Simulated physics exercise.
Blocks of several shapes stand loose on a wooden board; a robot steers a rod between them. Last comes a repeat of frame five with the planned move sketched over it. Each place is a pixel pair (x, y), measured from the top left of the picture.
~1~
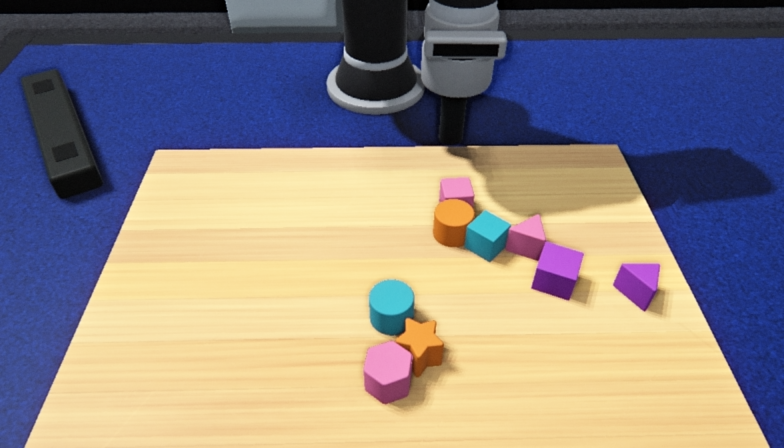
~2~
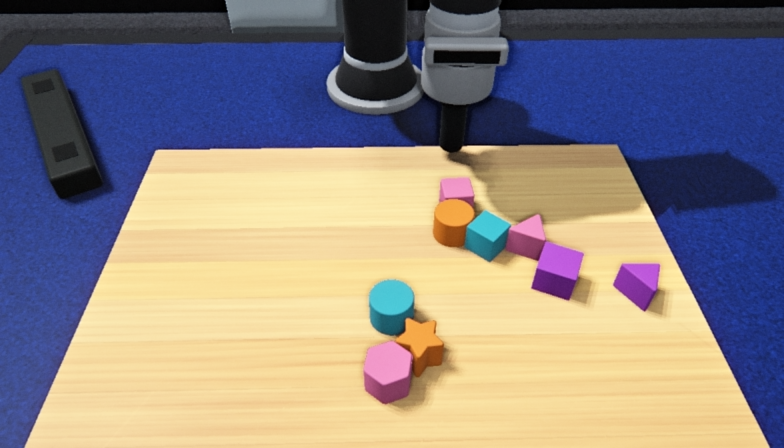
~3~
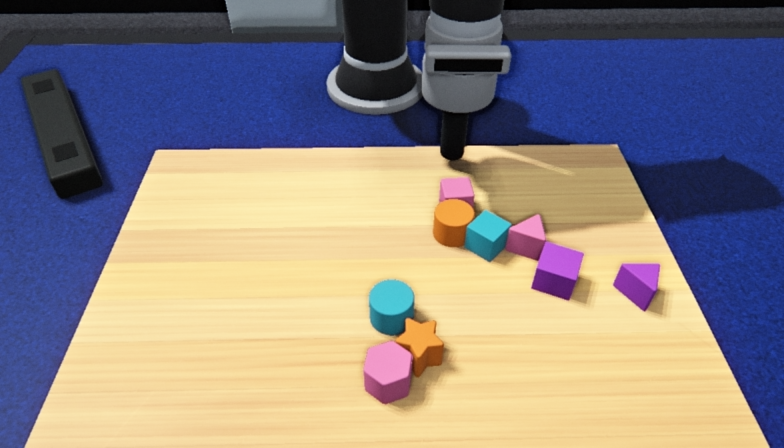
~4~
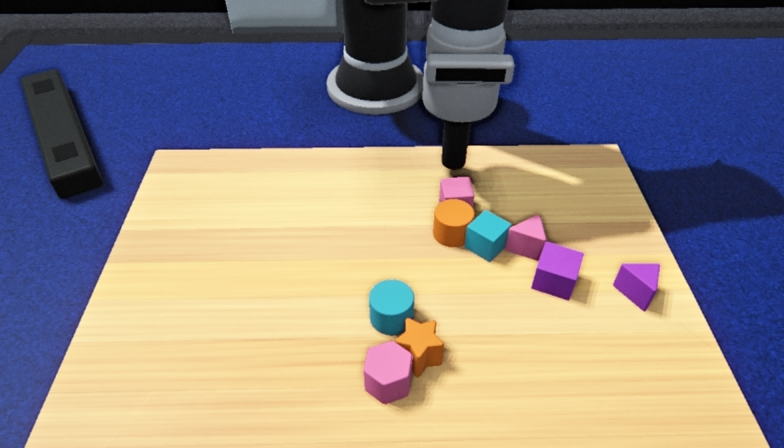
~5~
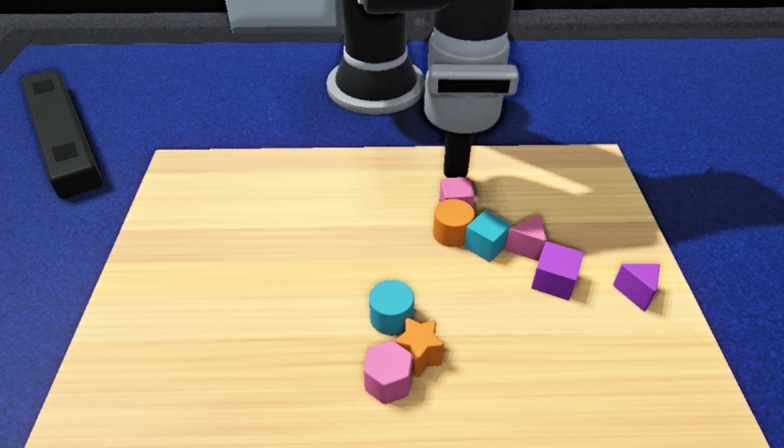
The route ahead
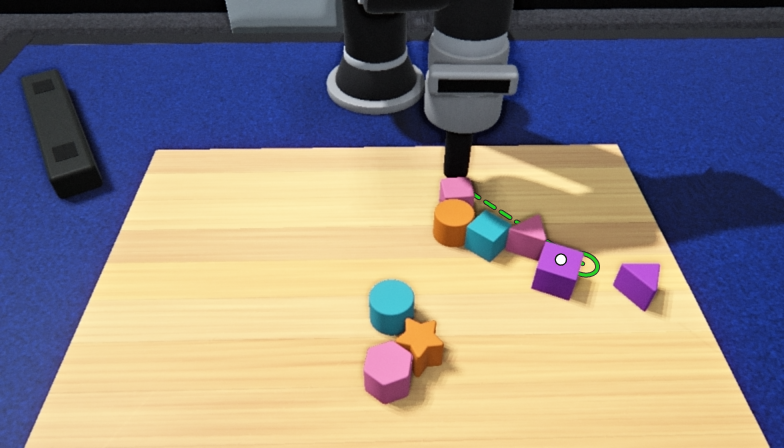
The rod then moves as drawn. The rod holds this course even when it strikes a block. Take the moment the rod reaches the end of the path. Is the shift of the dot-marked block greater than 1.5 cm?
No, it doesn't check out.
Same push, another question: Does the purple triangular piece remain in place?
I believe so.
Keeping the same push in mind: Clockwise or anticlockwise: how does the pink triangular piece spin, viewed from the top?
Answer: Clockwise.
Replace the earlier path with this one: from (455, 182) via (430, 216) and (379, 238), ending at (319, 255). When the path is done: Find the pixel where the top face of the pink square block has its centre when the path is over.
My estimate: (435, 221).
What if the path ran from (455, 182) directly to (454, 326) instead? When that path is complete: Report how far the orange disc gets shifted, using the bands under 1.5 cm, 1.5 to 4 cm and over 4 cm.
The answer will be the long band, over 4 cm.
Drawn move, in a line from (455, 182) to (583, 264); the dot is on the purple square block.
The first path, step by step. One third of the way, rod (495, 199); orange disc (452, 214); pink square block (467, 191), turned 55° clockwise.
Two thirds of the way, rod (538, 226); orange disc (452, 214); pink square block (467, 191), turned 55° clockwise; pink triangular piece (535, 231), turned 30° clockwise.
At the end, rod (586, 256); orange disc (452, 214); pink square block (467, 191), turned 55° clockwise; pink triangular piece (540, 234), turned 75° clockwise; purple square block still; purple triangular piece still.
